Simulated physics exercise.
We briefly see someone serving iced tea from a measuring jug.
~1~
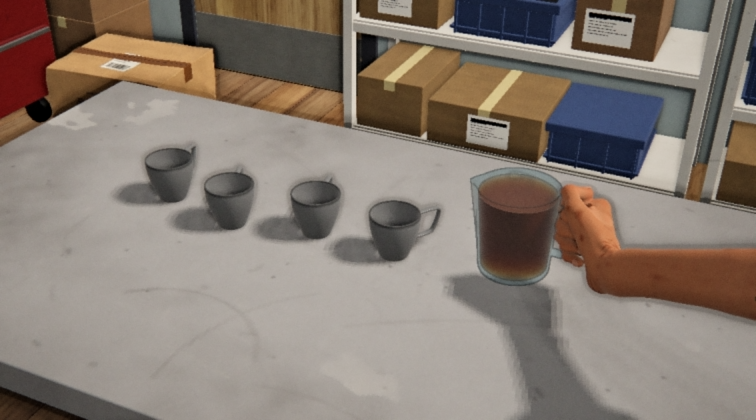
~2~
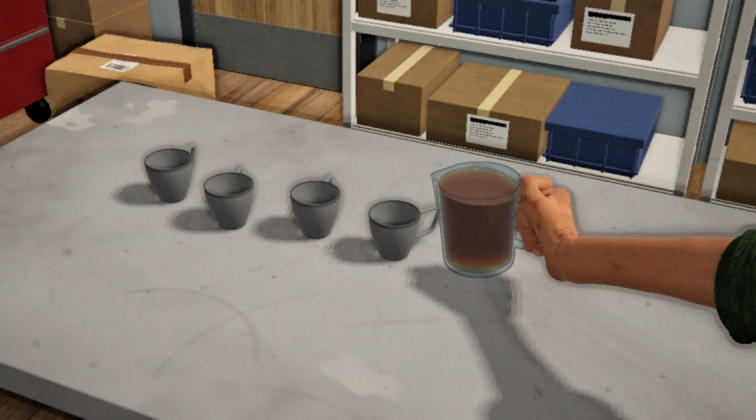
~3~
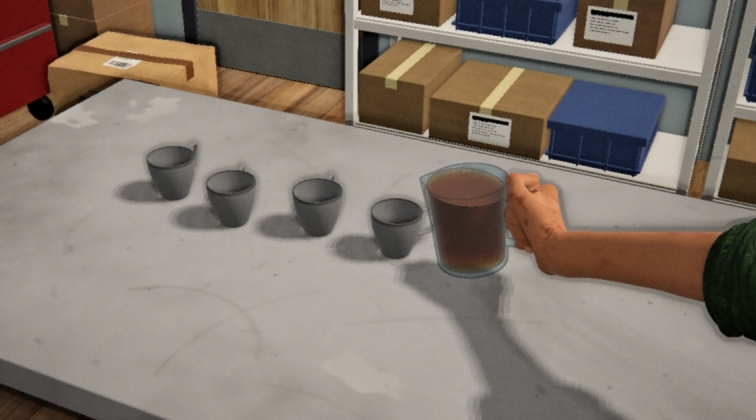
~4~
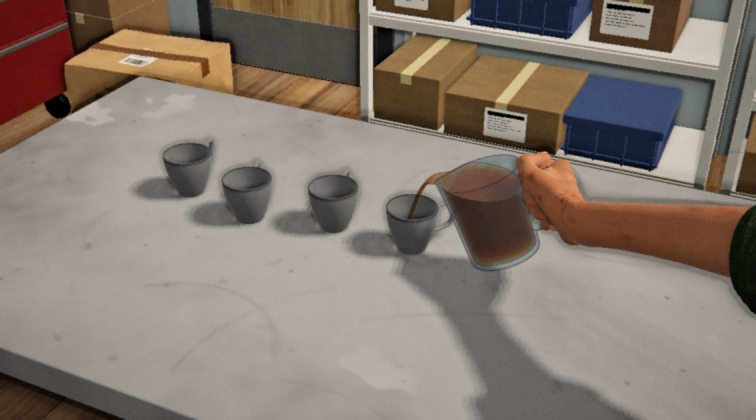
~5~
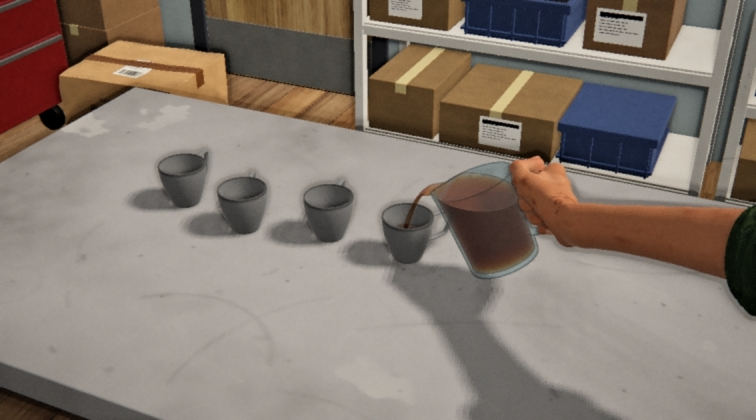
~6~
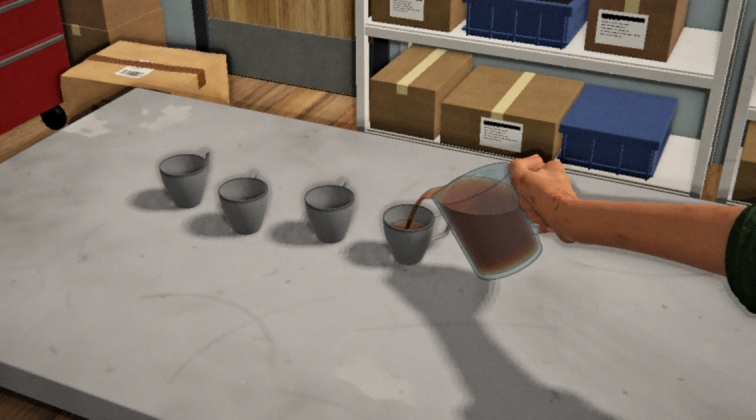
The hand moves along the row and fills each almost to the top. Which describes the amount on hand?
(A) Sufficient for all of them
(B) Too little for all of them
Answer: A.
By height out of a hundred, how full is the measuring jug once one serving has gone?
Level: Near 75 per cent.
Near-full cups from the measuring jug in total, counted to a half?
Estimate: Close to 5.5.
A moment on, the first is about three quarters full.
Further on, the first is done and the measuring jug has about three quarters of its load.
When it is over, all four are full and about a quarter of the iced tea is over.
